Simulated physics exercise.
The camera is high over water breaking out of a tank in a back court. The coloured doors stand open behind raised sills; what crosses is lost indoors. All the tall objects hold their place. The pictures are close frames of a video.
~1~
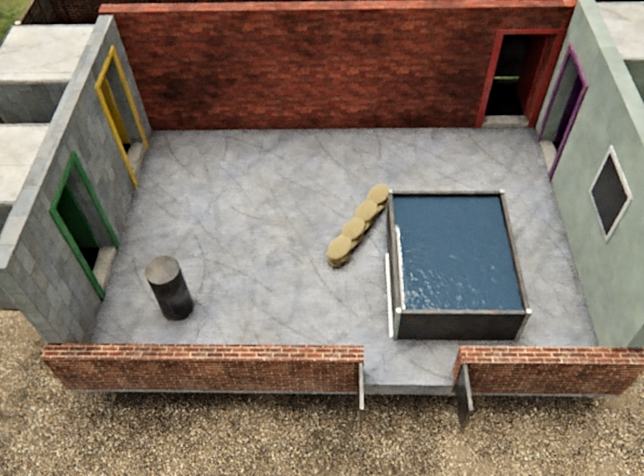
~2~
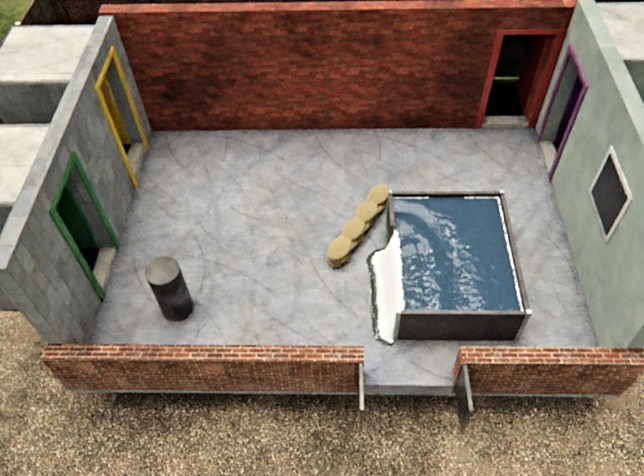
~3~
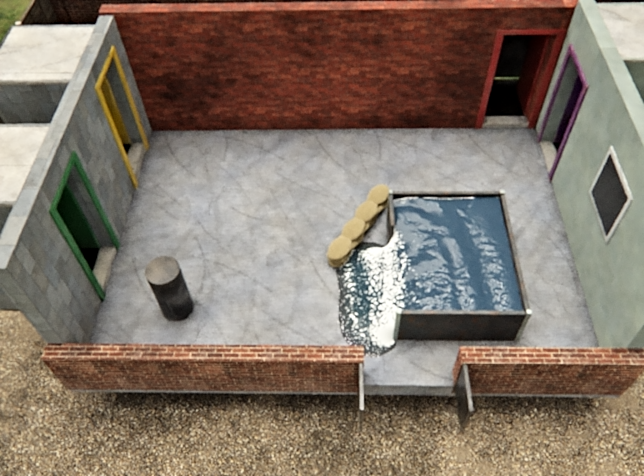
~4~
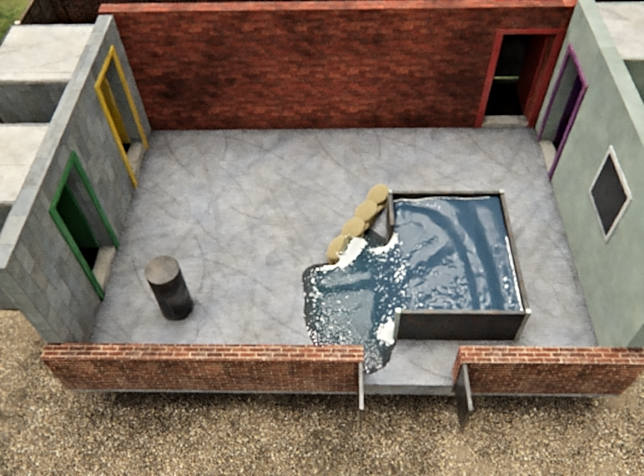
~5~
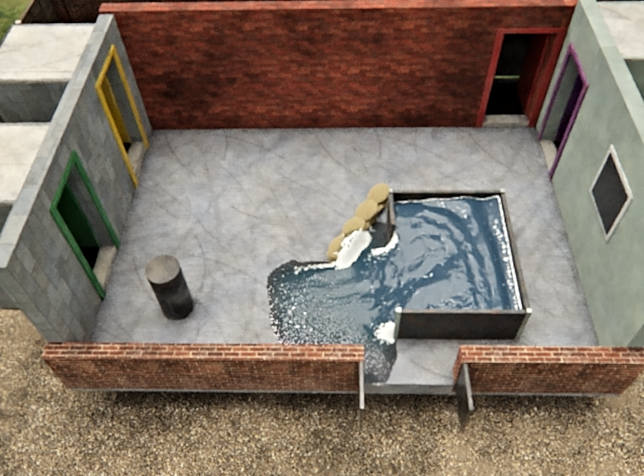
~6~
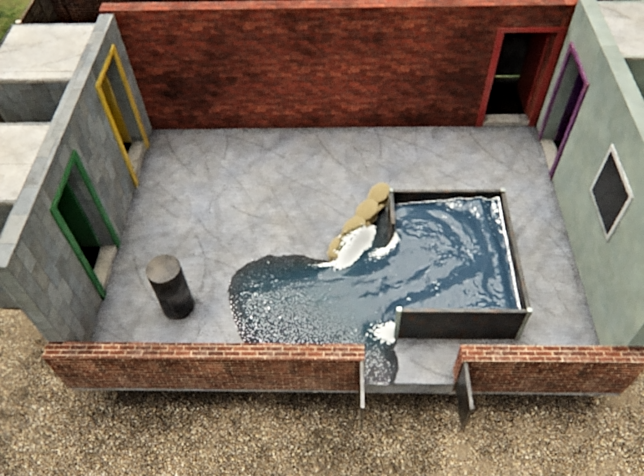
In the video, water sits in a dark rectangular tank in a walled court with coloured doorways, then bursts from its left side and spreads foaming across the grey floor toward the dark cylinder and through the front wall's gap.
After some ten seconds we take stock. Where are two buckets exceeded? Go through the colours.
The purple door lets in a lot; the green door lets in a lot; the red door admits no more than that; the yellow door admits no more than that.
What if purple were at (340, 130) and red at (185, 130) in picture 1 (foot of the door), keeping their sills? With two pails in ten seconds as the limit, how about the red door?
Then: The red one goes over.
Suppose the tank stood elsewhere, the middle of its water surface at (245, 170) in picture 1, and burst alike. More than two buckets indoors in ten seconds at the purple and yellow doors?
One by one: The purple one passes that mark, the yellow one lets more in.
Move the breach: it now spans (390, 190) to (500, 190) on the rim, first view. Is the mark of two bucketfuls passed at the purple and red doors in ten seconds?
One by one: Purple door is over, red door takes more.
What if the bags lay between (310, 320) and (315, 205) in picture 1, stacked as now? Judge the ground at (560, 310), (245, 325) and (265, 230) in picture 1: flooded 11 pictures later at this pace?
In turn: Dry, under water, wet.
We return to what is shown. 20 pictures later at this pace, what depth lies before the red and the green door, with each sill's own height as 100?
About 0 and 120 per cent.
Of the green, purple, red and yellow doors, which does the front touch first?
That is the green-painted one.
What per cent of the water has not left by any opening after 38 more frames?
Close to 96 %.
A moment on, water covers 30 % of the floor; the purple door not reached, the green door wet at the sill, nothing in, the red door not reached, the yellow door not reached.
Next, water covers 40 % of the floor; the purple door not reached, the green door under two buckets in, the red door not reached, the yellow door not reached.
Then, water covers 45 % of the floor; the purple door not reached, the green door over two buckets in, the red door not reached, the yellow door wet at the sill, nothing in.
Later, water covers 70 % of the floor; the purple door wet at the sill, nothing in, the green door over two buckets in, the red door not reached, the yellow door under two buckets in.
In the end, water covers 95 % of the floor; the purple door far over two buckets in, the green door over two buckets in, the red door under two buckets in, the yellow door under two buckets in.
